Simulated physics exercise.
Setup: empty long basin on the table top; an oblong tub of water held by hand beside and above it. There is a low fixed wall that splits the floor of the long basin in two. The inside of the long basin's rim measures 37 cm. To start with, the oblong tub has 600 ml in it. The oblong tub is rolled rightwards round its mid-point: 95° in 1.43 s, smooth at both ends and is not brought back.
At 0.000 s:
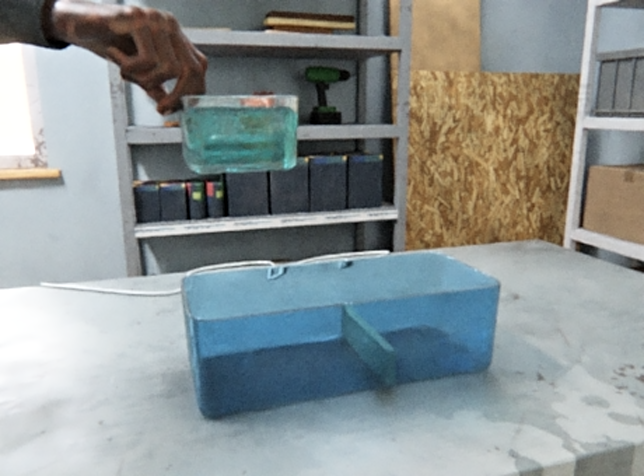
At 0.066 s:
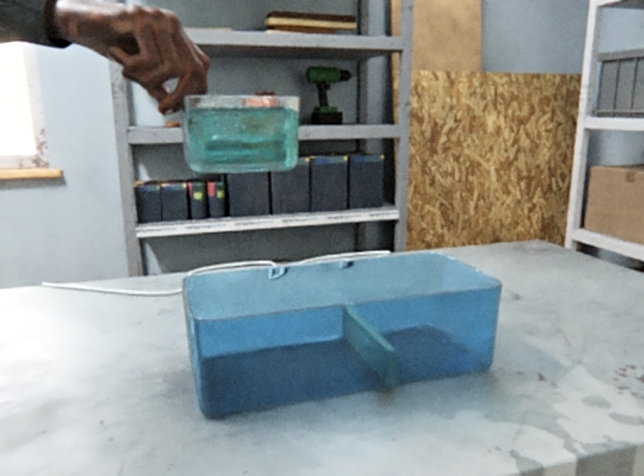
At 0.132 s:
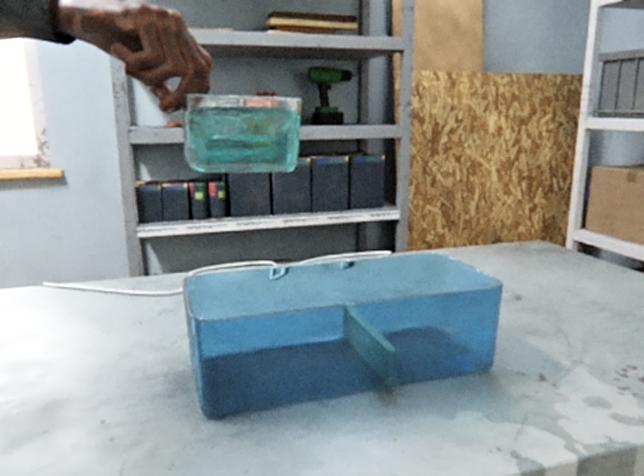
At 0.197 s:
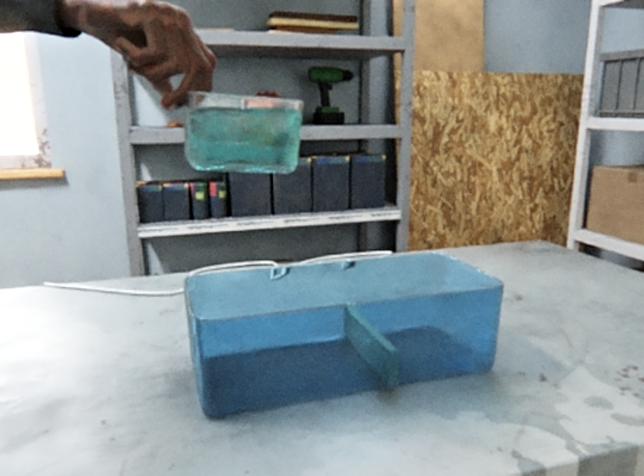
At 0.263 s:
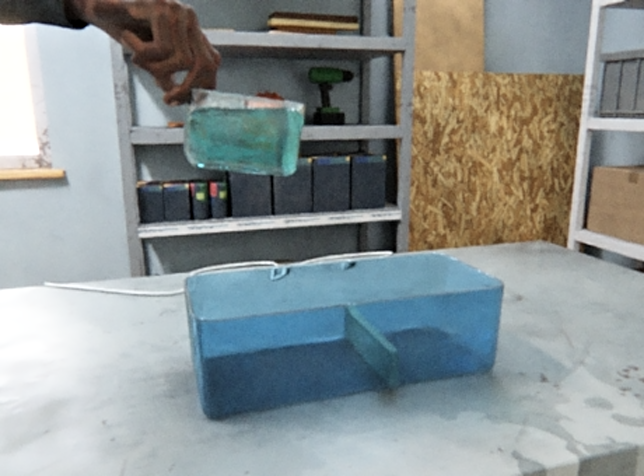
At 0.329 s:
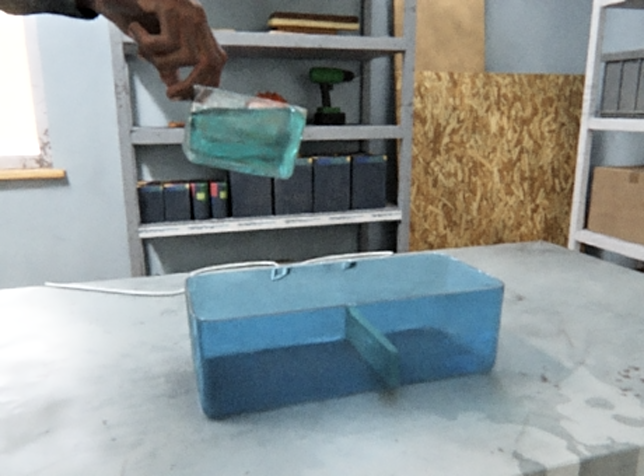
At the start, a hand holds a clear oblong tub of greenish water nearly level above the left part of a long blue basin with a divider, on a grey table. The tub barely moves at first, then tilts slightly to the right, its right end lowering while the basin stays still.
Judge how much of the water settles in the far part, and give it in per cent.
Some 42 per cent settles in the far part.
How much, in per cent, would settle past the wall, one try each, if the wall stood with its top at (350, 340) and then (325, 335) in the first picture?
Respectively 65 and 85 %.
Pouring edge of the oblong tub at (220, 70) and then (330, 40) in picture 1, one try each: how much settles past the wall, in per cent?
Try 1: Approx. 5 %; try 2: Approx. 80 %.
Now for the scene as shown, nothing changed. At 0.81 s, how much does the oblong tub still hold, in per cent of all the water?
At that time about 60 in a hundred parts are still held.
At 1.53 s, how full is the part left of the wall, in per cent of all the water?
Left share: Approx. 50 %.
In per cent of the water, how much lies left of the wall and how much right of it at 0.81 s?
Around 10 on the left side and 1 on the right side.
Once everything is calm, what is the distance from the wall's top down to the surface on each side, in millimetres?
Left about 34 mm, right about 32 mm.
By 0.81 s the tilt is 57° and 61 per cent is still to pour, 10 is left of the wall and 1 right of it.
By 1.16 s the tilt is 87° and 17 per cent is still to pour, 29 is left of the wall and 41 right of it.
By 1.53 s the tilt is 95° and 3 per cent is still to pour, 50 is left of the wall and 42 right of it.
By 1.93 s the tilt is 95° and 0 per cent is still to pour, 55 is left of the wall and 42 right of it.
At rest 56 per cent lies left of the wall, 42 right of it and 2 outside.
